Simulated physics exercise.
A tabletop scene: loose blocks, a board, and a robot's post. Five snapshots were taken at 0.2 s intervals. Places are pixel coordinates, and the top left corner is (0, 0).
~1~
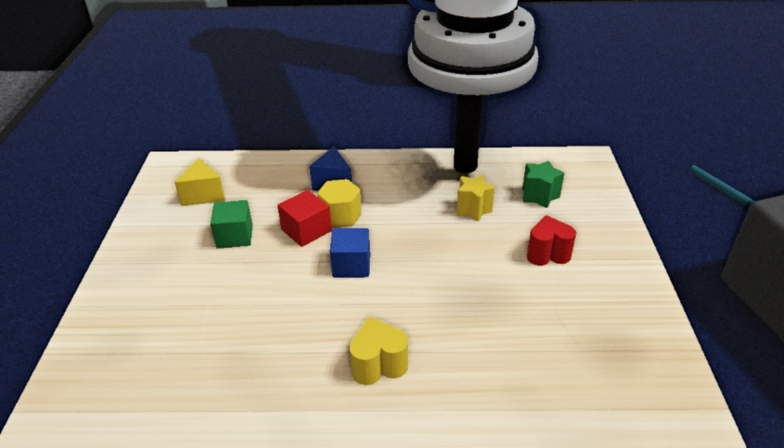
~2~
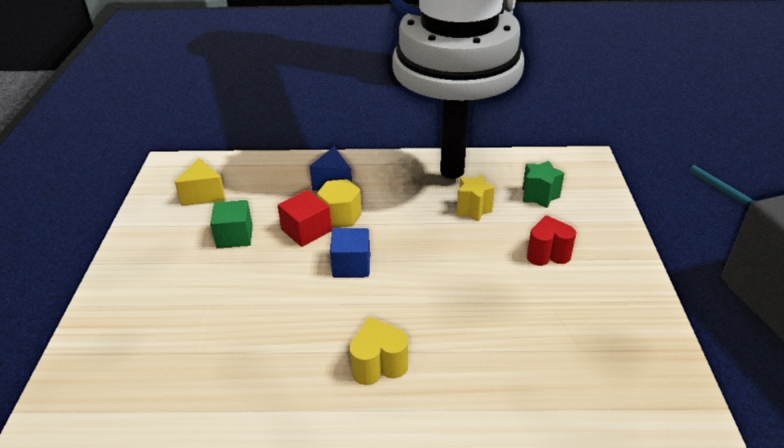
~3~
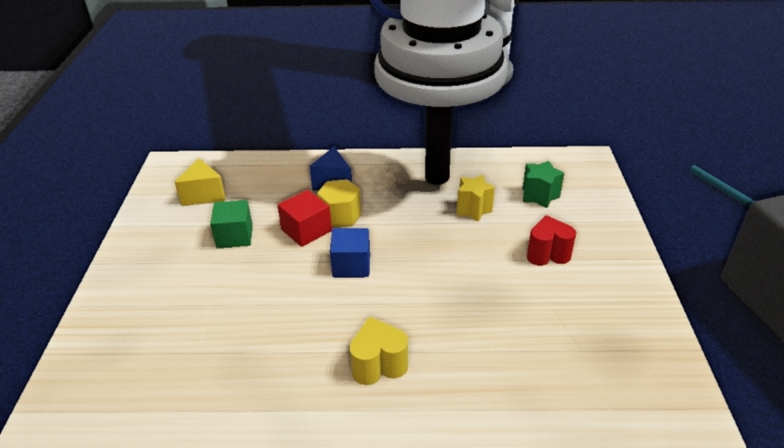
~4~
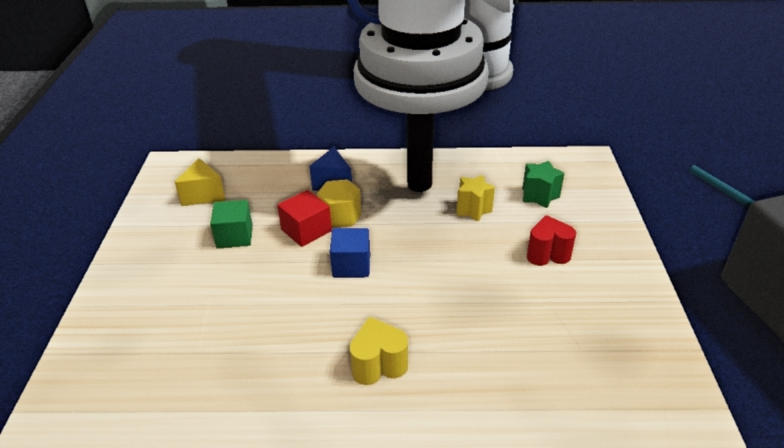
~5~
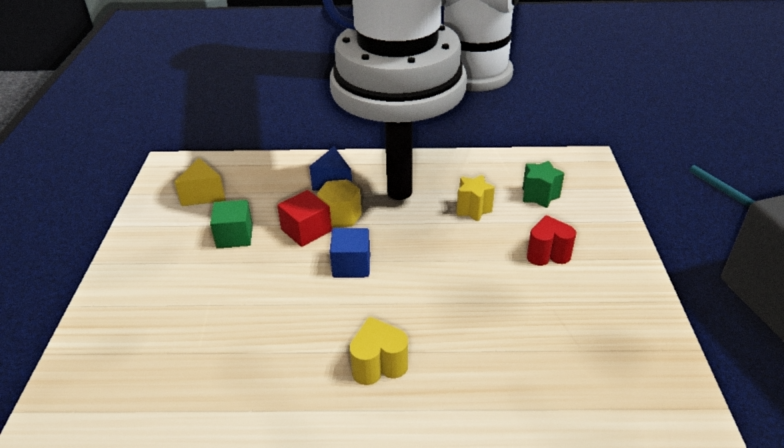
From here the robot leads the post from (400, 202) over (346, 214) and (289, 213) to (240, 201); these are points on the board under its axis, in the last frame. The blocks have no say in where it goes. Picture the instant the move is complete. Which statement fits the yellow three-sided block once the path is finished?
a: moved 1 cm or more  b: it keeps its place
b: It keeps its place.
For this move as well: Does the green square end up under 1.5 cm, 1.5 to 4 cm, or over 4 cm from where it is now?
Middling, 1.5 to 4 cm.
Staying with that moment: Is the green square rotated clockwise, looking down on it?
Yes, that is what happens.
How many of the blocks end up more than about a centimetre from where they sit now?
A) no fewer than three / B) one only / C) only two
The answer is A.
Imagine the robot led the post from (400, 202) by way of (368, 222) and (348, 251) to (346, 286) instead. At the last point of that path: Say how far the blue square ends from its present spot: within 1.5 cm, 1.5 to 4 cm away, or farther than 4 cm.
More than 4 cm.
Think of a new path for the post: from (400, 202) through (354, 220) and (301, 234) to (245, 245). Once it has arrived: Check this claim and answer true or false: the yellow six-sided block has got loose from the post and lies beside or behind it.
False.
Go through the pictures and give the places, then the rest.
The first picture shows post's lower end (465, 167); yellow three-sided block (198, 171); green square (229, 211); red square (303, 205); yellow six-sided block (339, 191).
The second picture shows post (452, 172); blocks still.
The third picture shows post (437, 178); blocks still.
The fourth picture shows post (420, 185); blocks still.
The fifth picture shows post (400, 193); yellow three-sided block (198, 171); green square (229, 211); red square (303, 205); yellow six-sided block (339, 191).
On the path given first. One third of the way, post (344, 205); red square (276, 212); yellow six-sided block (310, 197).
Two thirds of the way, post (287, 205); green square (214, 214), turned 30° clockwise; red square (241, 231), turned 30° anticlockwise; yellow six-sided block (259, 205), turned 50° anticlockwise.
At the end, post (238, 193); yellow three-sided block still; green square (207, 217), turned 45° clockwise; red square (240, 232), turned 30° anticlockwise; yellow six-sided block (248, 204), turned 85° anticlockwise.
